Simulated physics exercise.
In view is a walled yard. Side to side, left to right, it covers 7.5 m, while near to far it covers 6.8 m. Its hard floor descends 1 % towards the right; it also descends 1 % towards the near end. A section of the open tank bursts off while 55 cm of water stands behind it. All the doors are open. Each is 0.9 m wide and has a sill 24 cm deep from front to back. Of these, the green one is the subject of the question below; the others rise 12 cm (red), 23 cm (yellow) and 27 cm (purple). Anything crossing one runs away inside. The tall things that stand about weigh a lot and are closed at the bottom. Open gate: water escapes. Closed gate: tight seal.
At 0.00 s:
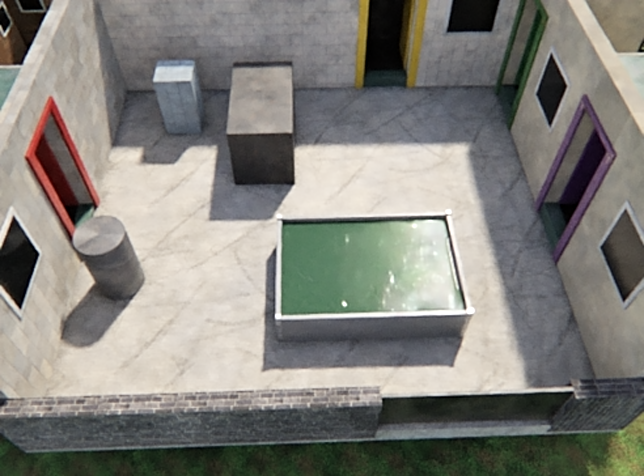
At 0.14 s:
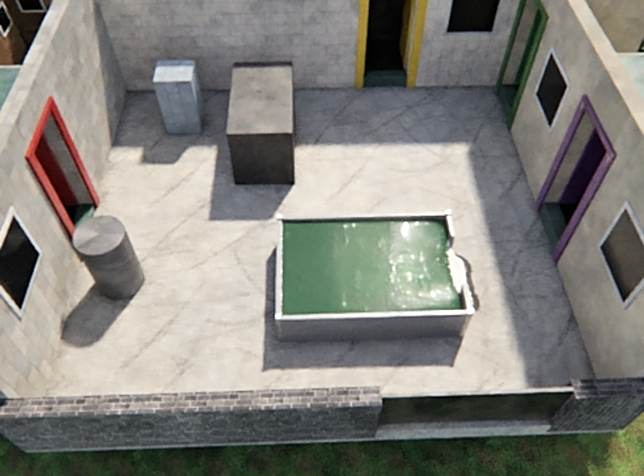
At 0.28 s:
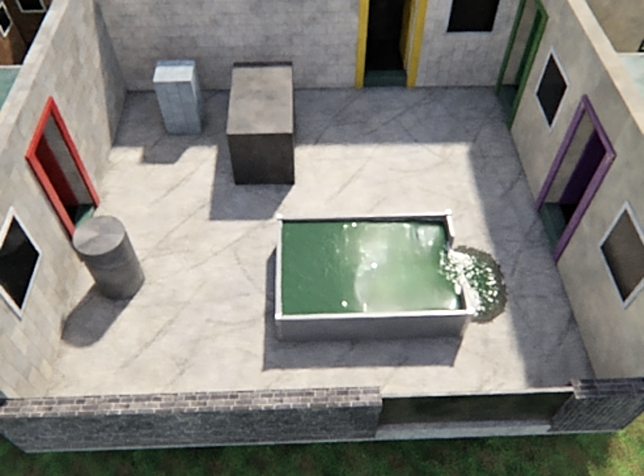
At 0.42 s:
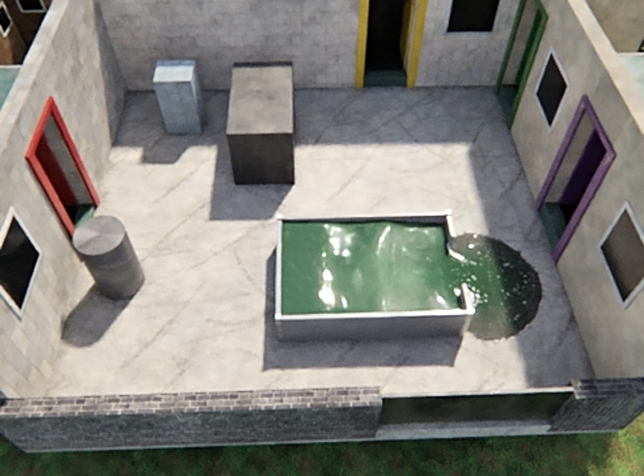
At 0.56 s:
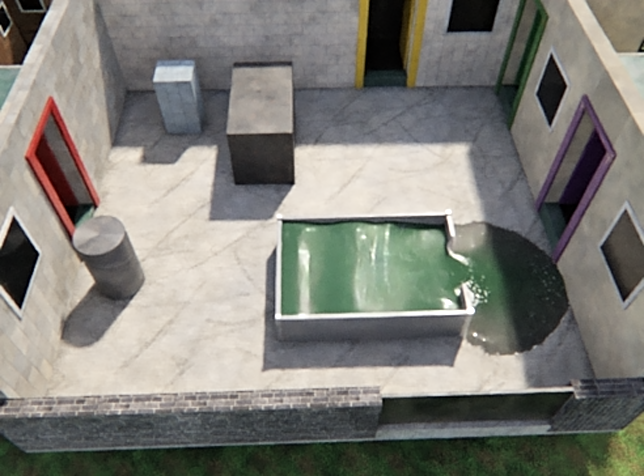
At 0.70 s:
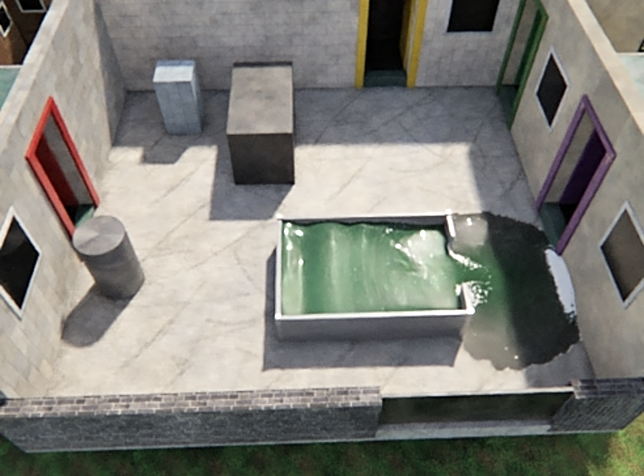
In this clip, green water sits still in an open rectangular tank in a walled yard until part of its right side breaks away, and water pours through the gap, spreading in a widening dark pool across the floor beside the purple door.
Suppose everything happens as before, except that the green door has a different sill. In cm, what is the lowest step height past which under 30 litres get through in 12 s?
Close to 7 cm is just enough.
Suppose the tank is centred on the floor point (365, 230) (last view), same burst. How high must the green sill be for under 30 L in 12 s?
In that case about 7.5 cm.
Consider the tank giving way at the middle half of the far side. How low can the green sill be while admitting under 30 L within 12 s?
Then the minimum is about 16 cm.
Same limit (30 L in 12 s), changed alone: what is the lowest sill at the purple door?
Purple door, minimum about 19 cm.
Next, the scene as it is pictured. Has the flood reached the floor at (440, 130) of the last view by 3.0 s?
At that moment it's submerged.
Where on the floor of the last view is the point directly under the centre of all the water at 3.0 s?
I'd put it close to (434, 280).
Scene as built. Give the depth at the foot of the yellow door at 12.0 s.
It comes to about 3.0 centimetres deep.
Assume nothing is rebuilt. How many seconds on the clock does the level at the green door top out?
At roughly 6.5 s.
After 1.4 s water covers 10 % of the floor, deepest (33 cm) near (560, 291); it has not reached the green door.
After 3.0 s water covers 30 % of the floor, deepest (34 cm) near (598, 406); 4 cm at the green door, 0 litres in over its 27 cm sill.
After 12.0 s water covers 95 % of the floor, deepest (12 cm) near (598, 406); 6 cm at the green door, 0 litres in over its 27 cm sill.
At the green door as built, the water arrived by 2.2 s and peaked near 11 cm at 6.6 s.
Run again over the same 12 s with other heights there, 48 litres in over 5.5 cm, 22 litres over 7.5 cm. The limit of 30 litres is kept from about 7 cm up.
